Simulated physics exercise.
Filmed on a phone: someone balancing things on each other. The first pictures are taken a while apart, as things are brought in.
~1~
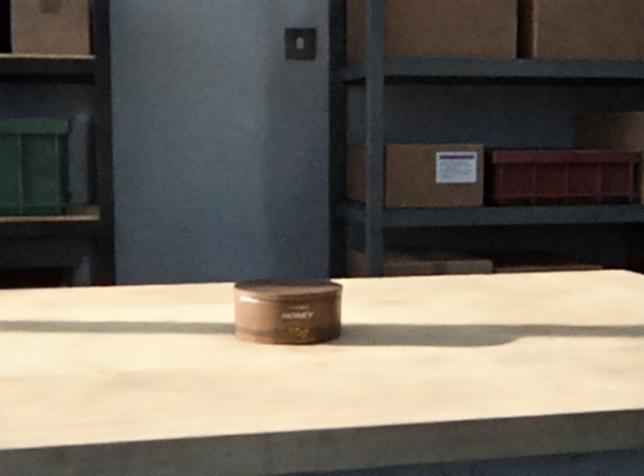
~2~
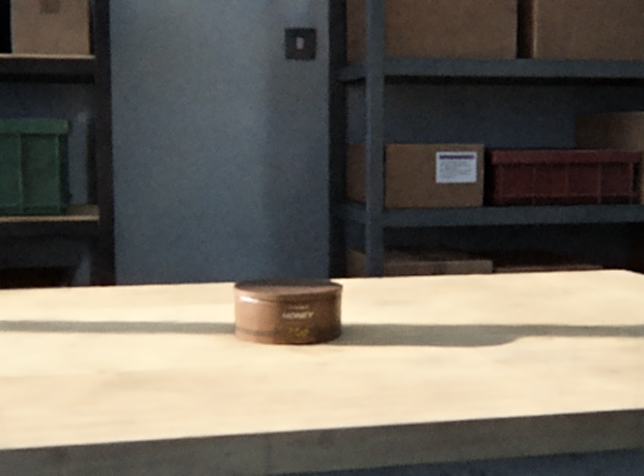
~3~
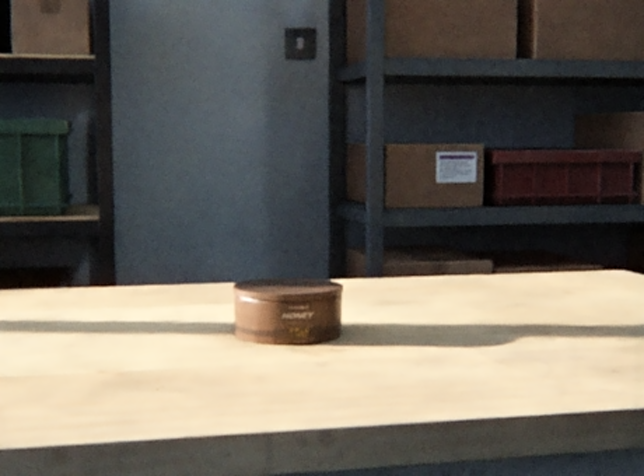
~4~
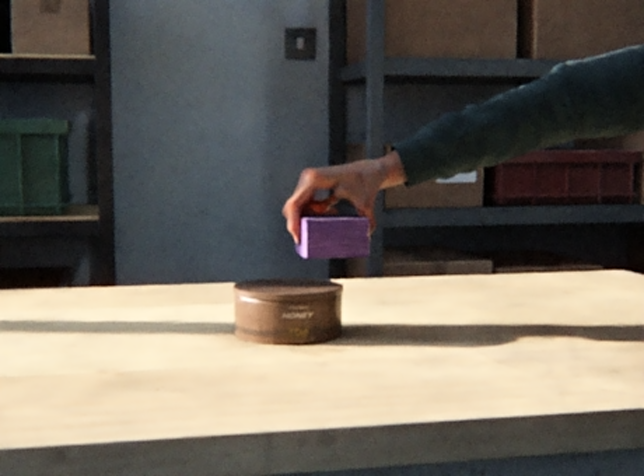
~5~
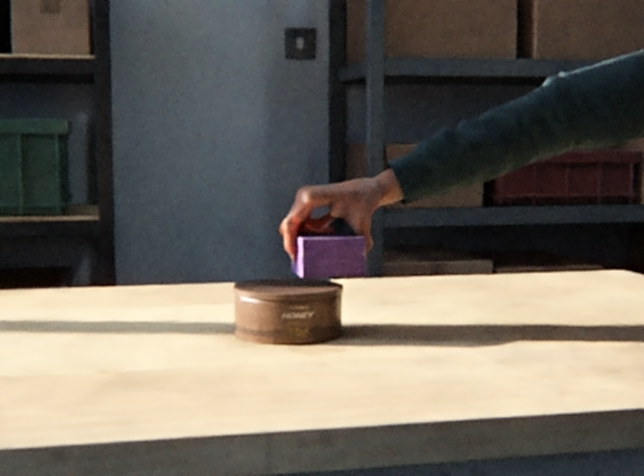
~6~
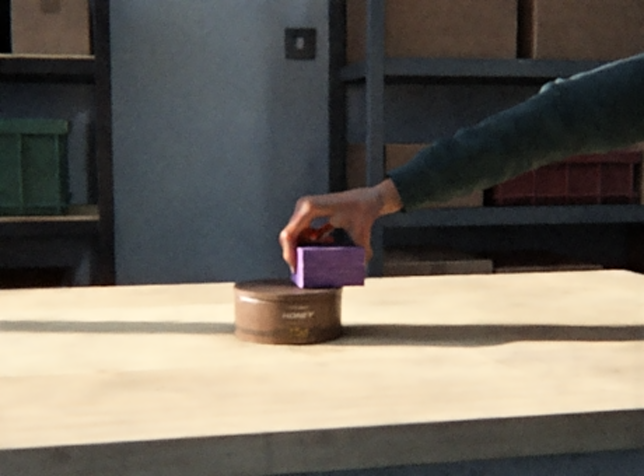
A hand lowers a purple block from above onto the right side of a brown tub.
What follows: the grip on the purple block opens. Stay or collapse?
Outcome: The pile stays up.
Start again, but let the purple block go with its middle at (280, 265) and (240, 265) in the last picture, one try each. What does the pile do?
In the first case it holds; in the second case it holds.
Then, 0.20 s later than the last frame, all is still.
Then, 0.50 s later than the last frame, purple block resting near (328, 265).
When it is over, both as before. End places, in pixels of the last picture, purple block near (328, 265). The pile holds.
